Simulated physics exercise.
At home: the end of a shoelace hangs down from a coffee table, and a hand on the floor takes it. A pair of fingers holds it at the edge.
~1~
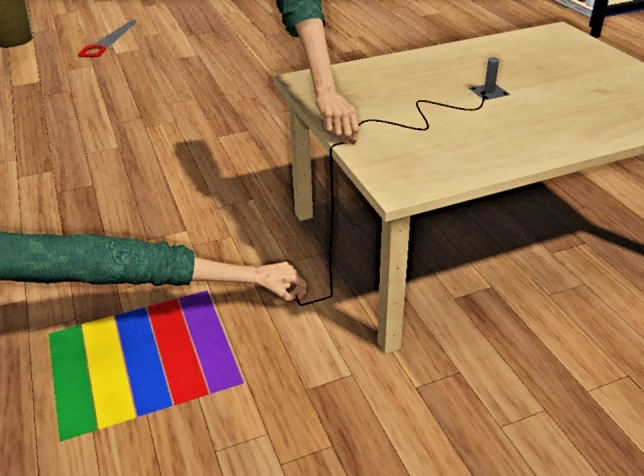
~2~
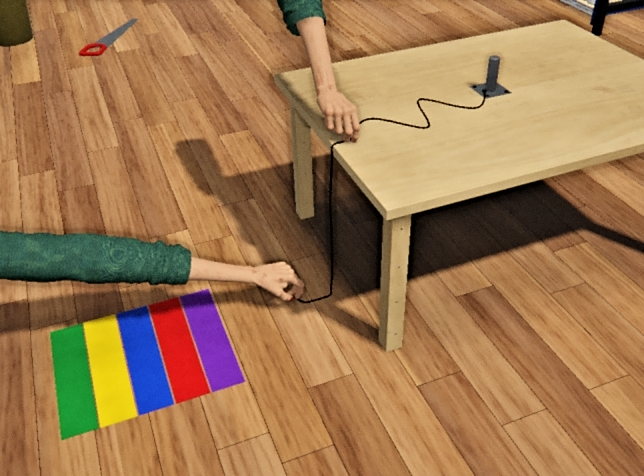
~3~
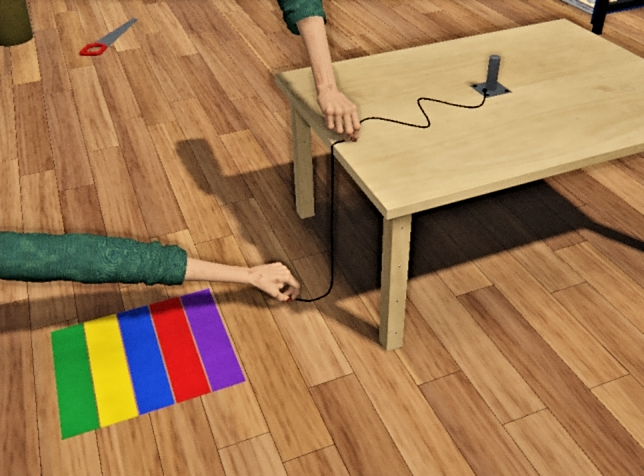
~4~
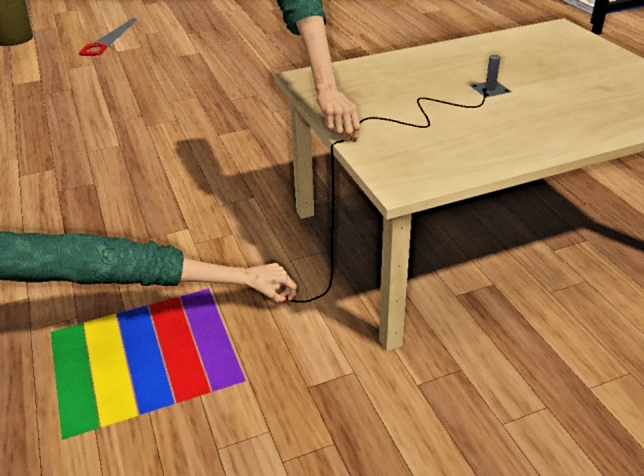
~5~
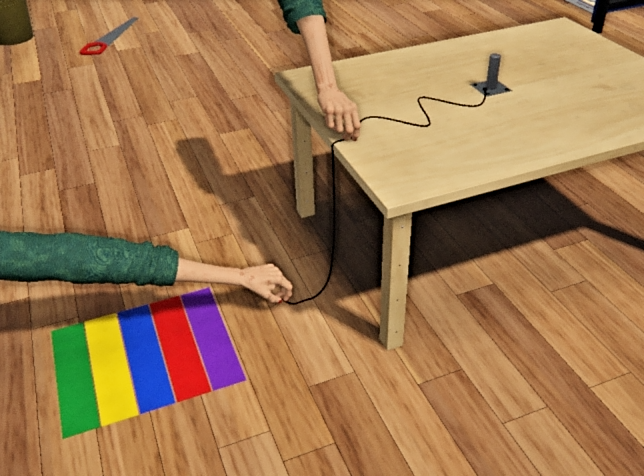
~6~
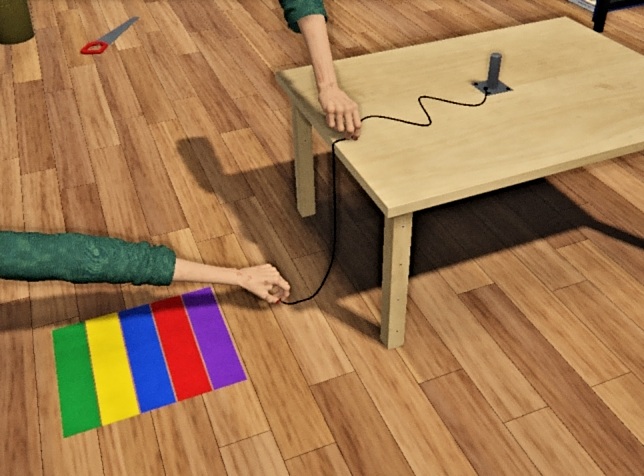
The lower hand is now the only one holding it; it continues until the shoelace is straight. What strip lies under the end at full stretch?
The green one.
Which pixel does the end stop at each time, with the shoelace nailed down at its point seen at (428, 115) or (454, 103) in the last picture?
Around (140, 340), then around (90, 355).
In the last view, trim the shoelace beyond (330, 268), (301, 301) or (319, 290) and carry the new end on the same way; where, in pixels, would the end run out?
The three tries give approximately (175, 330), (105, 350) and (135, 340).
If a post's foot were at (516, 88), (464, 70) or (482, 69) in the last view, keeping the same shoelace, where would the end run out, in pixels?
(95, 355), (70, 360) and (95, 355), in that order.
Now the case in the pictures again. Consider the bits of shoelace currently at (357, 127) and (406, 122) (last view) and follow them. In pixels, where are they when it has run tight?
First: (278, 178). Second: (327, 134).
Soon after, end near (120, 346); over yellow.
Then, end near (85, 356); over green.
At full stretch, end near (65, 362); over green. The end stops over the green strip.
